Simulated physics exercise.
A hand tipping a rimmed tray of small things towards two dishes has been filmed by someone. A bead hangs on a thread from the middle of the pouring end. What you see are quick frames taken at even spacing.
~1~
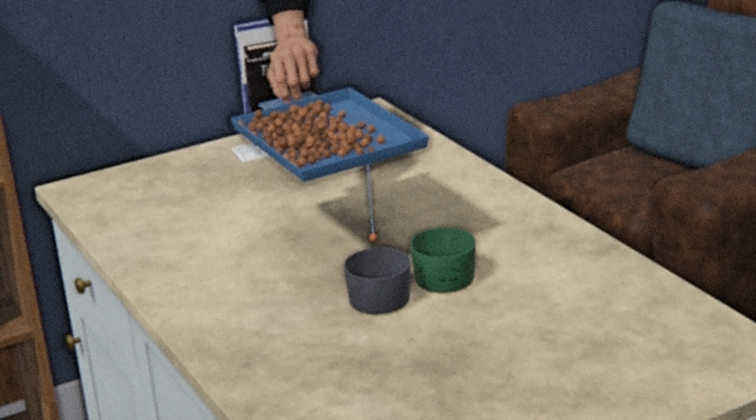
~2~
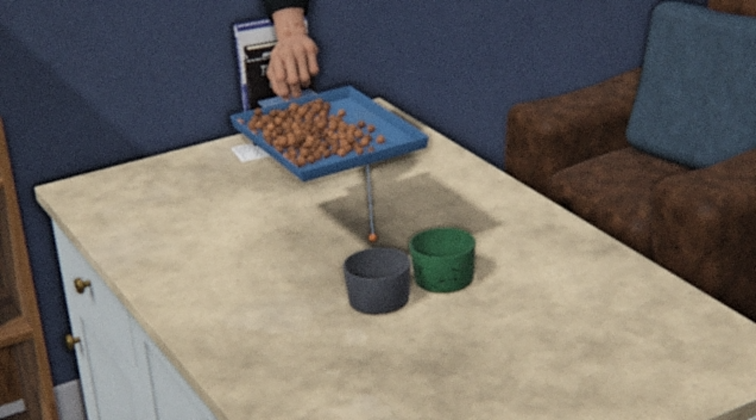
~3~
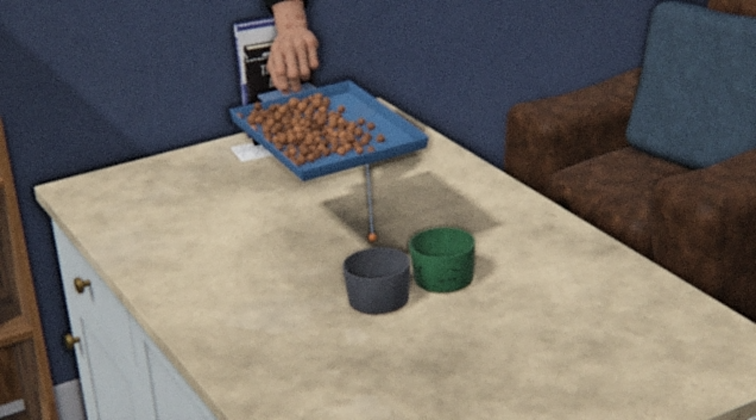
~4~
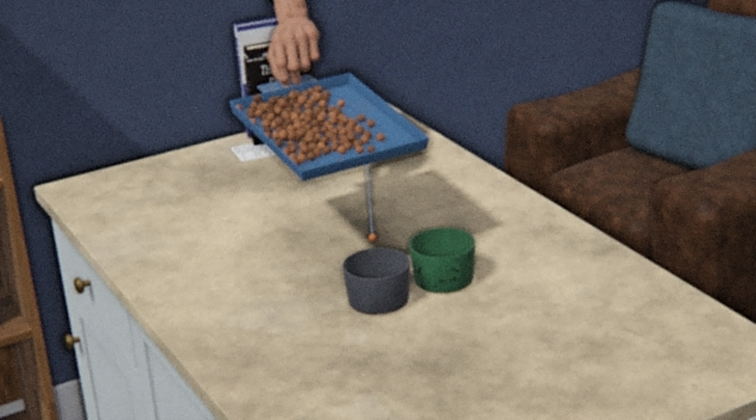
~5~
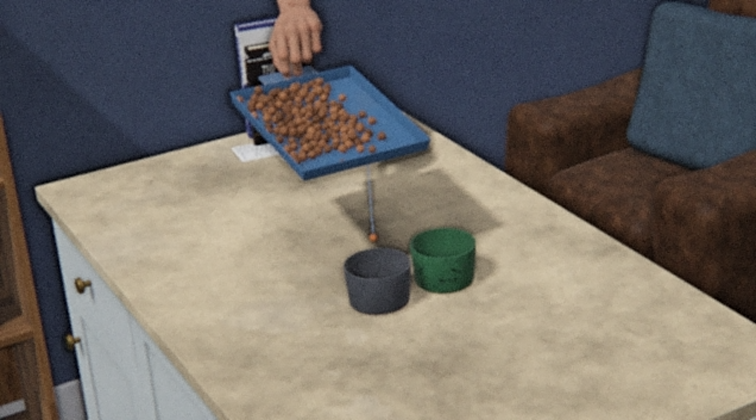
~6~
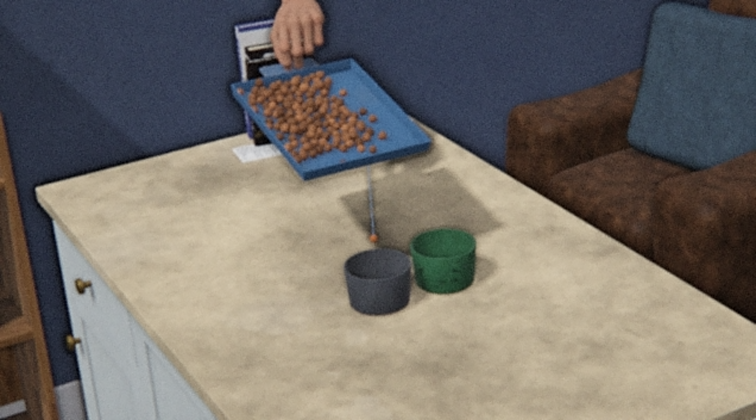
A hand slowly raises the back of a blue tray of small brown nuts above two dishes.
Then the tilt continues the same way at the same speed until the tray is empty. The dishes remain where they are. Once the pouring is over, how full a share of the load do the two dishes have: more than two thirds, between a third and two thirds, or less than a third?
The two dishes will gather no less than a third and no more than two thirds of the load.
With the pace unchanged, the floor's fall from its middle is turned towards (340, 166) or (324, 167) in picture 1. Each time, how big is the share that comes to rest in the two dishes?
Roughly 30 per cent, and 20 per cent.
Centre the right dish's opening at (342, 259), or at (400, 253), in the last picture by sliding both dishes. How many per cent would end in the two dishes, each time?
About 0 per cent, then about 30 per cent.
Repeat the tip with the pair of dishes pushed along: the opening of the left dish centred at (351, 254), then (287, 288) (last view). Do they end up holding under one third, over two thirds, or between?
Try one: Less than a third. Try two: Less than a third.
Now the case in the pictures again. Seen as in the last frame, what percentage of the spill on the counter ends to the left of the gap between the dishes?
It comes to 40 per cent or so.
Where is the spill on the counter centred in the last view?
Their middle ends up at roughly (429, 330).
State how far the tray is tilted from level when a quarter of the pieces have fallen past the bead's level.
Close to 110° of tilt at that moment.
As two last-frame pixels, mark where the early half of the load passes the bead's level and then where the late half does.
(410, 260), then (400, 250).
Just after the last frame, tray tipped steeply; almost all on the tray; just a few in the left dish; just a few in the air.
A moment on, tray tipped right over; almost all on the tray; just a few in the left dish; just a few in the right dish; just a few outside both; just a few in the air.
Further on, tray tipped past a quarter turn; roughly a quarter in the left dish; roughly a quarter in the right dish; roughly half outside both; just a few in the air.
When it is over, tray tipped past a quarter turn; roughly a quarter in the left dish; roughly a quarter in the right dish; roughly half outside both; just a few in the air.
